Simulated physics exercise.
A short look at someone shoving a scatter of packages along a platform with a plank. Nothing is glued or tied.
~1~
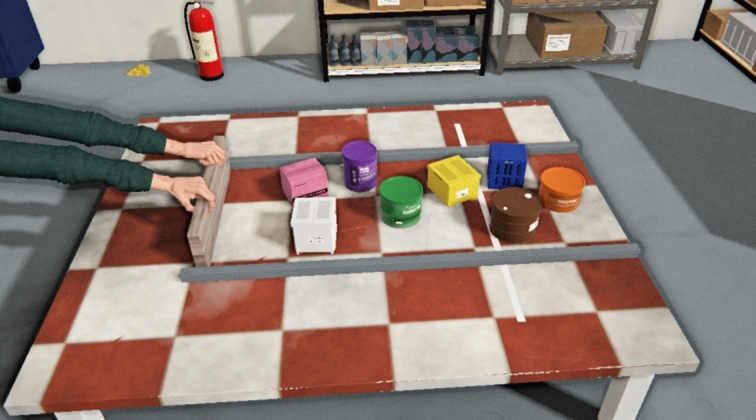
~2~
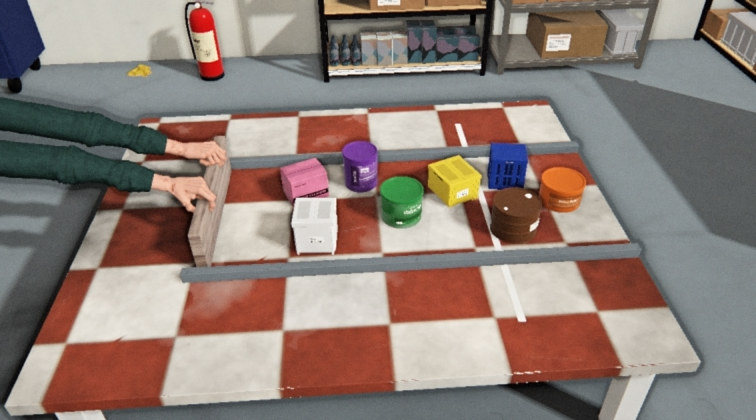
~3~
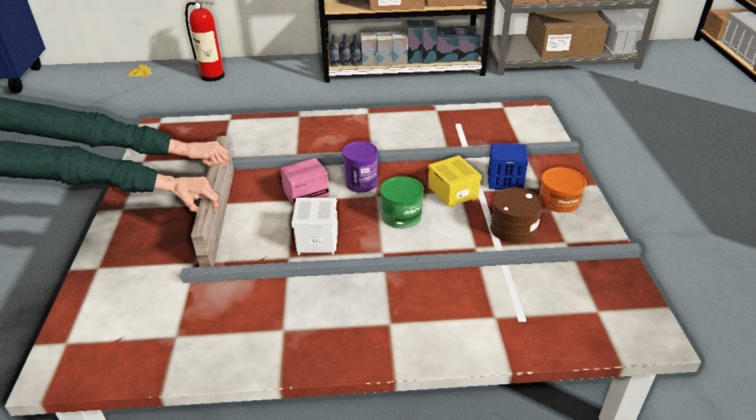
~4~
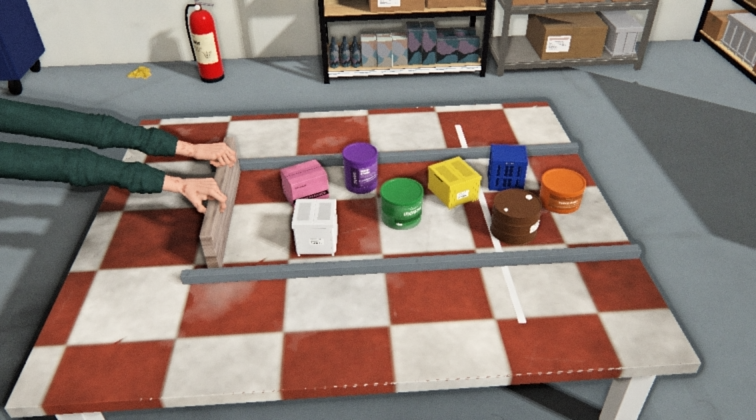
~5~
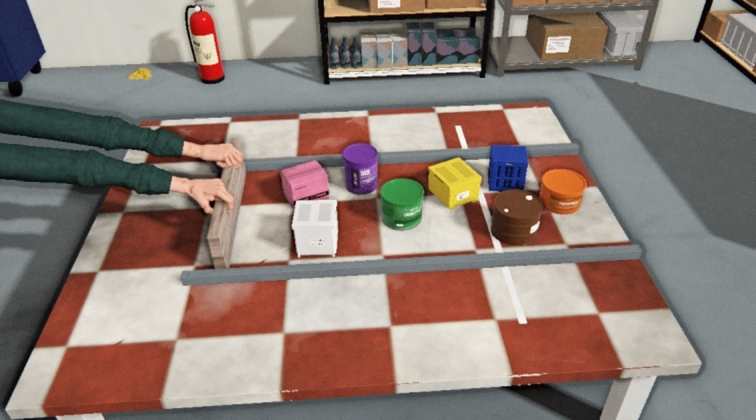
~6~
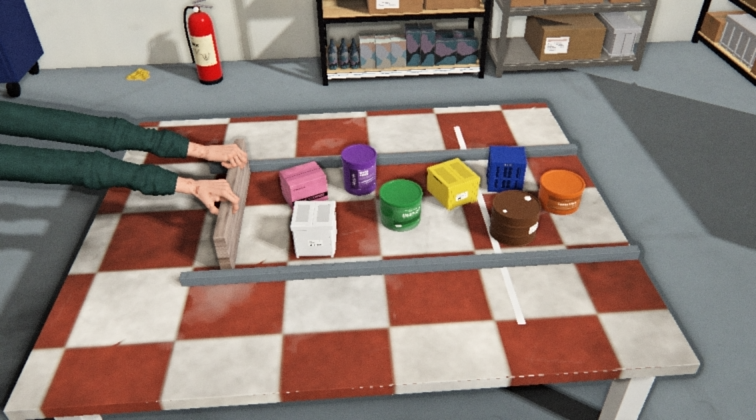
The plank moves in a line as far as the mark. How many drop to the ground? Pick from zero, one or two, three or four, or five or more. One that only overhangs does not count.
The number that fall off is zero.
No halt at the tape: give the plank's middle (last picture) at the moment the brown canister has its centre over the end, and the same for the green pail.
Near (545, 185) and (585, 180).
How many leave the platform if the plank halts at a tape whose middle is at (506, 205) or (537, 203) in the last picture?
It would be 0 and 2.
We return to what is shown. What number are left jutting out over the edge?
The number is 0.
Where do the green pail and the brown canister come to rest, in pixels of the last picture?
The green pail at (506, 199), the brown canister at (554, 216).
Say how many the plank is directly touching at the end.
4 of them.
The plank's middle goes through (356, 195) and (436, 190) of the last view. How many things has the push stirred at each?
By then 4, and 6.
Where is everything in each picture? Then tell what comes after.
In the first picture, orange pail (561, 190); blue crate (506, 167); brown canister (515, 215); plank (212, 199); tape (483, 203).
In the second picture, blue crate (507, 167); yellow tote (454, 182).
In the third picture, brown canister (516, 216); white tote (316, 226).
In the fourth picture, orange pail (562, 191); pink box (305, 184).
In the fifth picture, blue crate (507, 169); green pail (402, 205).
In the sixth picture, orange pail (560, 192); blue crate (506, 170); brown canister (514, 218); plank (234, 201); tape (483, 206).
Soon after, none off yet; orange pail at rest near (560, 192); blue crate at rest near (506, 170); brown canister at rest near (514, 218).
Then, none off yet; orange pail at rest near (560, 192); blue crate moved a little near (523, 170); brown canister at rest near (514, 218).
At rest, the number that fall off is zero.
